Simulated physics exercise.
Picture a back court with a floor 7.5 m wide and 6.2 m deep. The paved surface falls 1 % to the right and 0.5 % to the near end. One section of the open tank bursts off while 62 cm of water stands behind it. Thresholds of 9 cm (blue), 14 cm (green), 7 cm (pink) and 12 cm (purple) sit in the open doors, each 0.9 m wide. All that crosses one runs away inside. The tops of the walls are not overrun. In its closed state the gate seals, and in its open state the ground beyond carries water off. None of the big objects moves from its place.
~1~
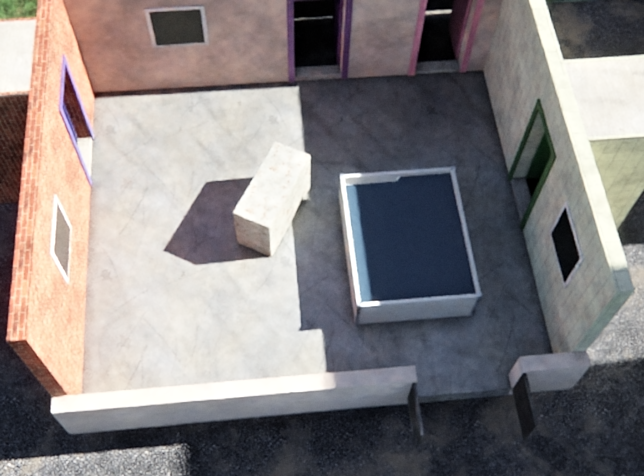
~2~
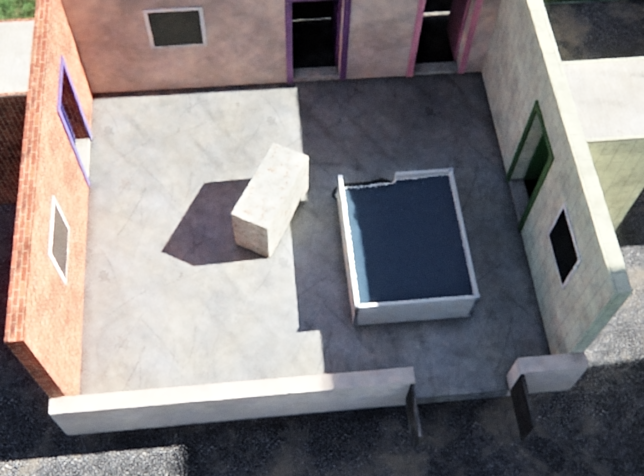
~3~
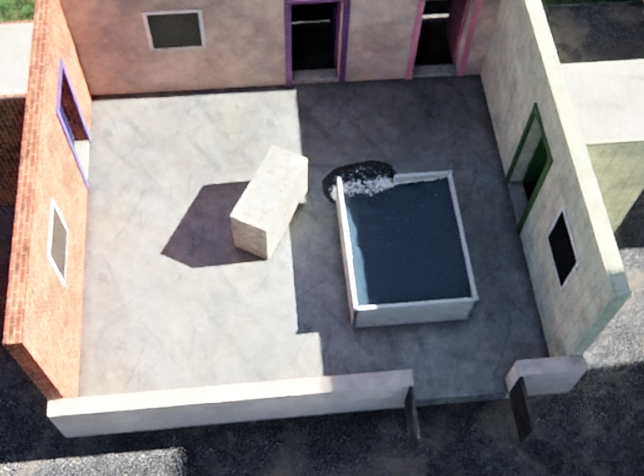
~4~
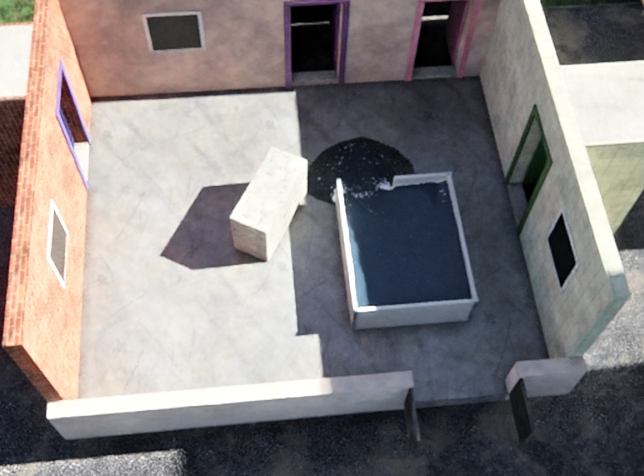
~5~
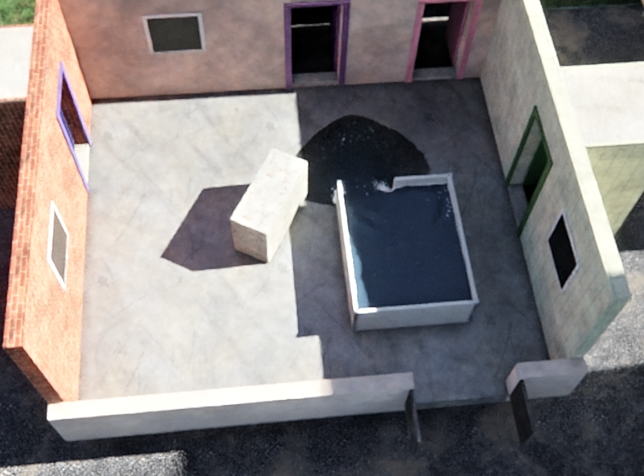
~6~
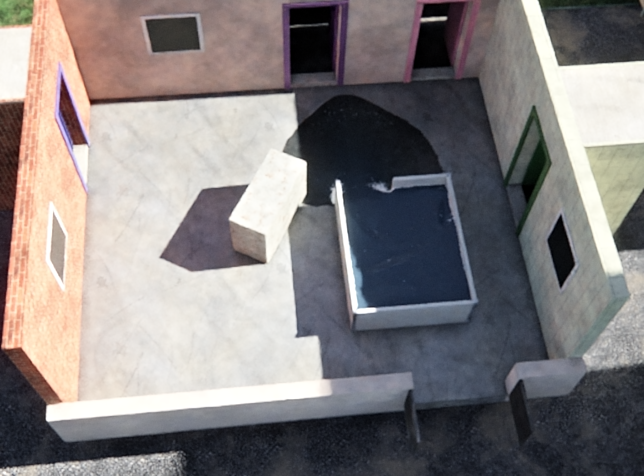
Dark water pours from the open tank's far side and spreads across the paved court.
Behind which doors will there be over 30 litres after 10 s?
In order: Blue door: Limit unbroken. Green door: Limit unbroken. Pink door: Limit broken. Purple door: Limit broken.
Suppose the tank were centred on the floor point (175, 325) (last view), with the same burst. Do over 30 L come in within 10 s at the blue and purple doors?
Checking the limit: The blue door is beyond it and the purple door is within it.
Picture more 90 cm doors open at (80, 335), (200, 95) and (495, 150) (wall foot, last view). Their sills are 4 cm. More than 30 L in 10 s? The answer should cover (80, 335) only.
Well, for that spot the inflow stays beneath the mark.
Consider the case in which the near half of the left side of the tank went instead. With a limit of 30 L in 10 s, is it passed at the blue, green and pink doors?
Blue falls short; green falls short; pink falls short.
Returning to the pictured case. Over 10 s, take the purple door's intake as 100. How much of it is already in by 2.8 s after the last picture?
Roughly 80%.
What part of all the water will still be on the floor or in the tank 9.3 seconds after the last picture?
Some 88 out of every hundred parts.
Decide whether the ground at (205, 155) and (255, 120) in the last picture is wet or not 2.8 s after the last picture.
I'd say drenched, then drenched.
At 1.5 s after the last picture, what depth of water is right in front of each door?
Centimetres: Blue 0 / green 0 / pink 13 / purple 25.
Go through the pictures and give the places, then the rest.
Still water, 62 cm deep, in the open tank at (408, 236), in the first picture.
The front is at a hidden place, 0.5 m from the gap on the open tank's far side; 0.2 m2 of floor is under water; 62 cm left at the back of the open tank, in the second picture.
Water pours out on the open tank's far side and has run 0.8 m, to (376, 165); typically 10 cm deep outside, 62 cm at the open tank's back, in the third picture.
The front is at (369, 143), 1.3 m from the gap on the open tank's far side; 1.8 m2 of floor is under water; 62 cm left at the back of the open tank, in the fourth picture.
The front is at (349, 119), 1.9 m from the gap on the open tank's far side; 3.1 m2 of floor is under water; 62 cm left at the back of the open tank, in the fifth picture.
The front is at (339, 100), 2.4 m from the gap on the open tank's far side; 4.4 m2 of floor is under water; 62 cm left at the back of the open tank, in the sixth picture.
Then, 0.7 s after the last picture water covers 20 % of the floor and is deepest (34 cm) near (353, 198); blue door not reached, green door not reached, pink door 4 cm at the sill, 0 L in, purple door 11 cm at the sill, 13 L in.
Then, 1.5 s after the last picture water covers 25 % of the floor and is deepest (30 cm) near (353, 198); blue door not reached, green door not reached, pink door 13 cm at the sill, 7 L in, purple door 25 cm at the sill, 60 L in.
Then, 2.8 s after the last picture water covers 35 % of the floor and is deepest (23 cm) near (476, 87); blue door 4 cm at the sill, 0 L in, green door not reached, pink door 11 cm at the sill, 28 L in, purple door 19 cm at the sill, 124 L in.
Then, 5.3 s after the last picture water covers 65 % of the floor and is deepest (18 cm) near (474, 80); blue door 9 cm at the sill, 3 L in, green door 4 cm at the sill, 0 L in, pink door 11 cm at the sill, 60 L in, purple door 13 cm at the sill, 149 L in.
Then, 9.3 s after the last picture water covers 90 % of the floor and is deepest (12 cm) near (536, 377); blue door 5 cm at the sill, 4 L in, green door 4 cm at the sill, 0 L in, pink door 8 cm at the sill, 81 L in, purple door 8 cm at the sill, 151 L in.
